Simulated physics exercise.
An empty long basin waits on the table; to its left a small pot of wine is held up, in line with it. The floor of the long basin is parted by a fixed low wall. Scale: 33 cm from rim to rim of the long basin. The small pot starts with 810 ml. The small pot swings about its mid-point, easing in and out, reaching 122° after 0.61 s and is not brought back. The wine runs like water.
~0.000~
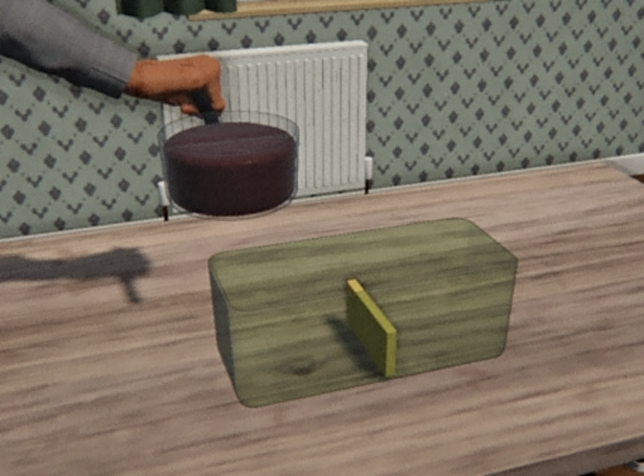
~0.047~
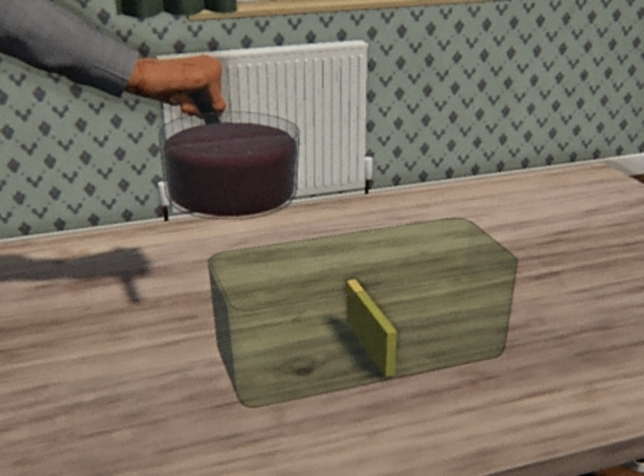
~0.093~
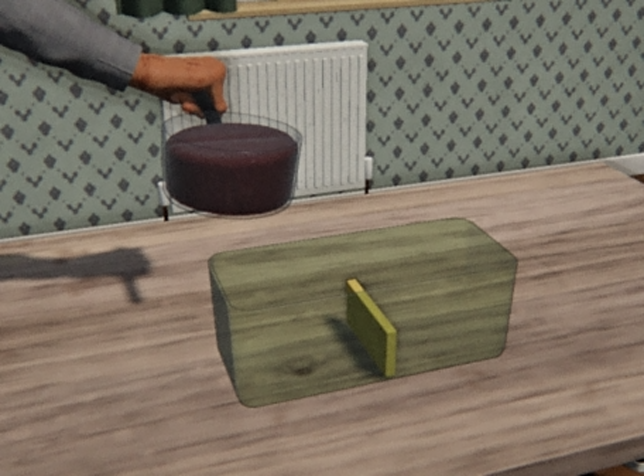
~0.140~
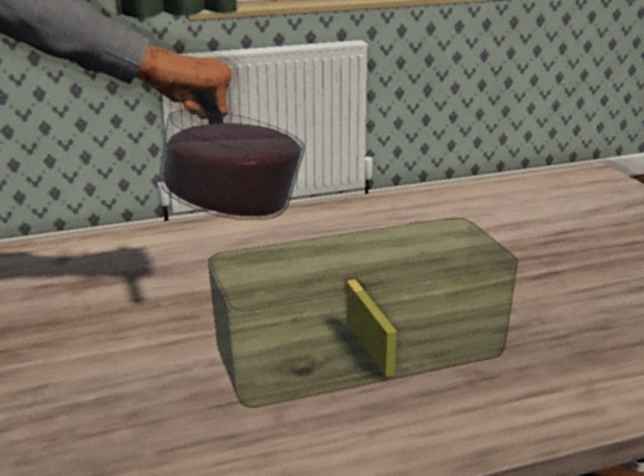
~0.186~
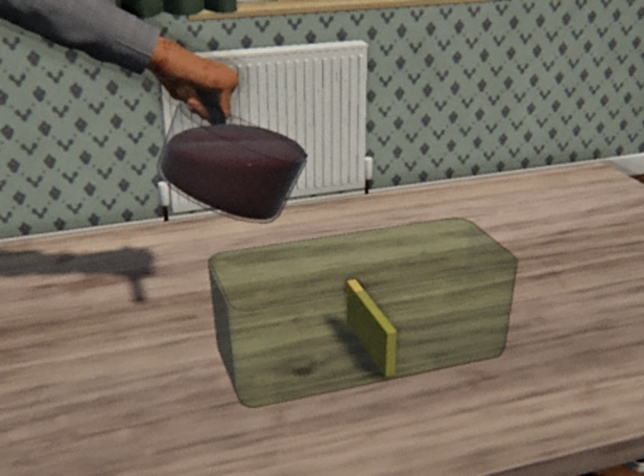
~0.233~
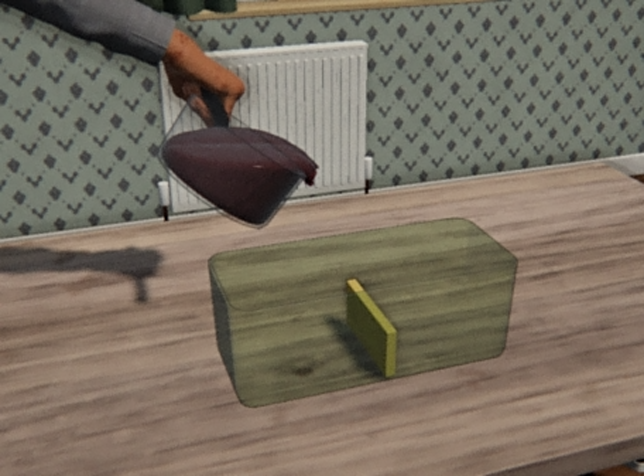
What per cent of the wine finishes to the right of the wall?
Roughly 11 per cent is past the wall.
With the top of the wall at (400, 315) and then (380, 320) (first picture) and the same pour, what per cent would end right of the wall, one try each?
First 20, then 20 per cent.
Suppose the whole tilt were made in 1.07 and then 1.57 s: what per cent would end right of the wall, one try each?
In turn about 15 and 25 per cent.
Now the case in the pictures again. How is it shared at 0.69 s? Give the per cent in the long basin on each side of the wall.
Some 84 per cent left and 3 right.
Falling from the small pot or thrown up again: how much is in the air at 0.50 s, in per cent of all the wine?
About 36 per cent.
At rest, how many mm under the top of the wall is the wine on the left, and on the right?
Left about 30 mm, right about 56 mm.
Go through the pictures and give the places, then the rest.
Tilt 0°; pouring edge (295, 126); surface from (163, 147) to (291, 134); the long basin's rim runs from (219, 284) to (492, 240); the wall's top is at (370, 306), in the first frame.
Tilt 2°; pouring edge (295, 128); surface from (163, 147) to (291, 134), in the second frame.
Tilt 7°; pouring edge (298, 134); surface from (165, 145) to (294, 136), in the third frame.
Tilt 15°; pouring edge (300, 143); surface from (166, 144) to (297, 138), in the fourth frame.
Tilt 26°; pouring edge (302, 156); surface from (165, 147) to (298, 148); 3 per cent is over the edge, in the fifth frame.
Tilt 39°; pouring edge (300, 171); surface from (161, 145) to (289, 155); 9 per cent is over the edge, in the sixth frame.
By 0.50 s the tilt is 112° and 12 per cent is still to pour, 50 is left of the wall and 2 right of it.
By 0.69 s the tilt is 122° and 1 per cent is still to pour, 85 is left of the wall and 3 right of it.
By 0.89 s the tilt is 122° and 0 per cent is still to pour, 83 is left of the wall and 10 right of it.
By 1.11 s the tilt is 122° and 0 per cent is still to pour, 82 is left of the wall and 11 right of it.
At rest 82 per cent lies left of the wall, 11 right of it and 7 outside.
